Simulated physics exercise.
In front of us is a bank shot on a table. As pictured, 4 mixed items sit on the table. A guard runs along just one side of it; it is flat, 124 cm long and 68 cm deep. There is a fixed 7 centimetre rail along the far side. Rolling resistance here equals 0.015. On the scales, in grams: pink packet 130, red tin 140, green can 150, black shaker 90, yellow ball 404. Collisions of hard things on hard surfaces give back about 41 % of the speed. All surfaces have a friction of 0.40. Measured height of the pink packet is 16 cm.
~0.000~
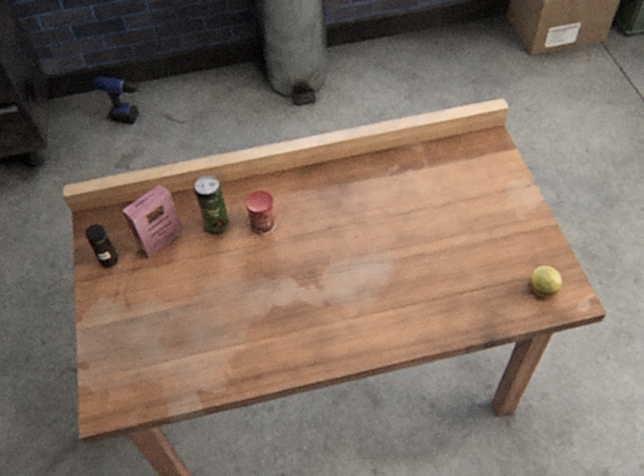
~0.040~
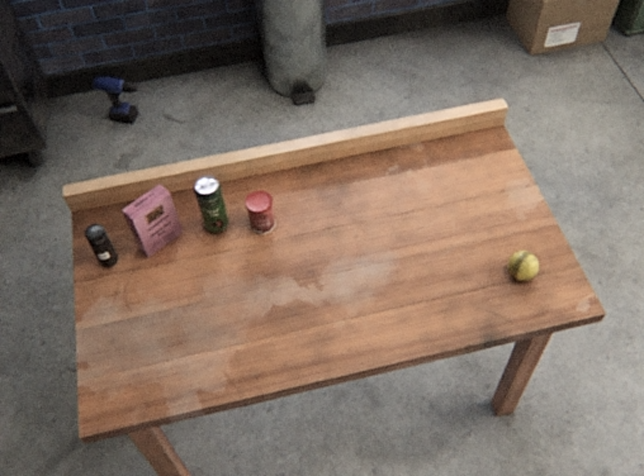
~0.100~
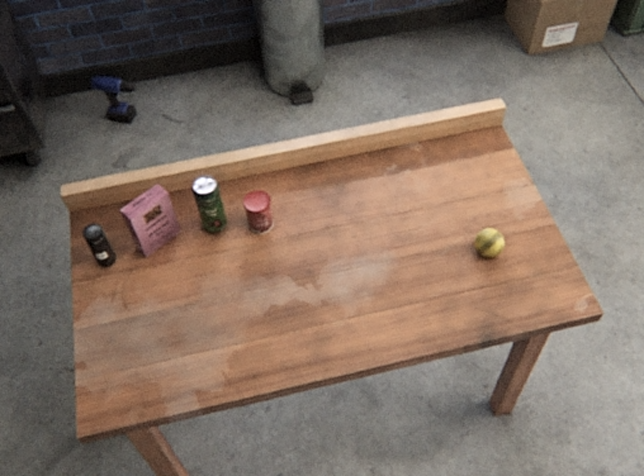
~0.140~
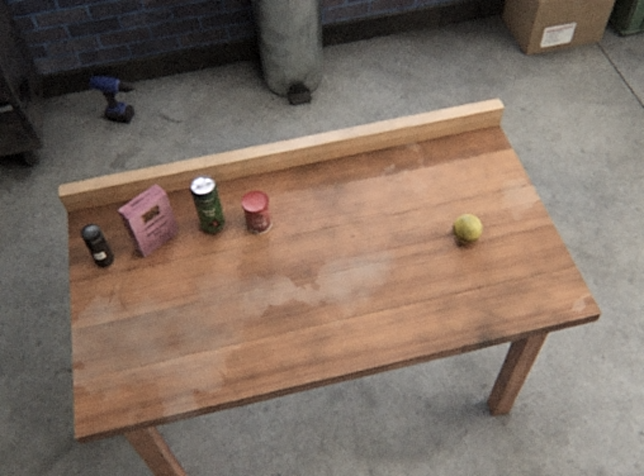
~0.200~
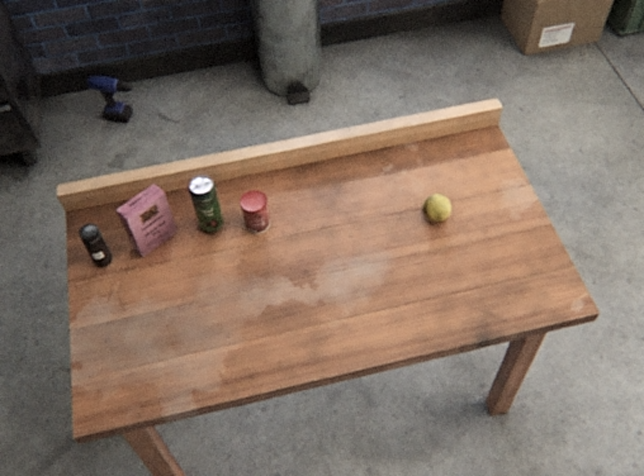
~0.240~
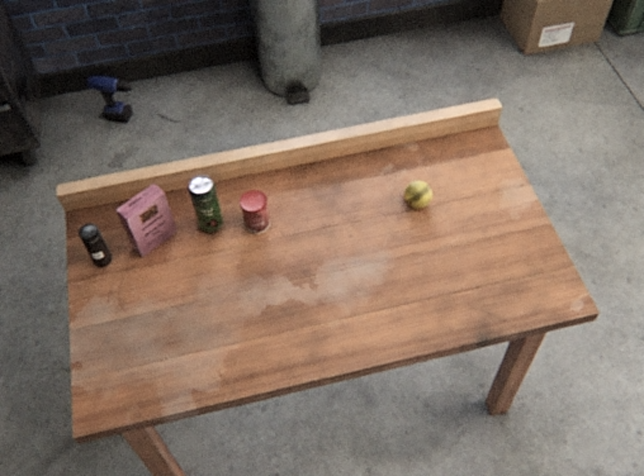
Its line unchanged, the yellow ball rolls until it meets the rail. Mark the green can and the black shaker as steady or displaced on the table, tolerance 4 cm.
Marks: Green can steady; black shaker steady.
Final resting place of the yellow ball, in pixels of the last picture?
It comes to a stop close to (253, 219).
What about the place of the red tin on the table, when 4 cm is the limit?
In the end the red tin has moved.
Around 0.44 s, yellow ball near (349, 165).
Around 0.84 s, yellow ball near (274, 206); red tin shifted 3 cm.
Finally (1.6 s), not toppled but over 4 cm from the start, red tin; the other 3 still in place (within 4 cm). Final places as that camera would see them, green can near (206, 205), black shaker near (96, 246).
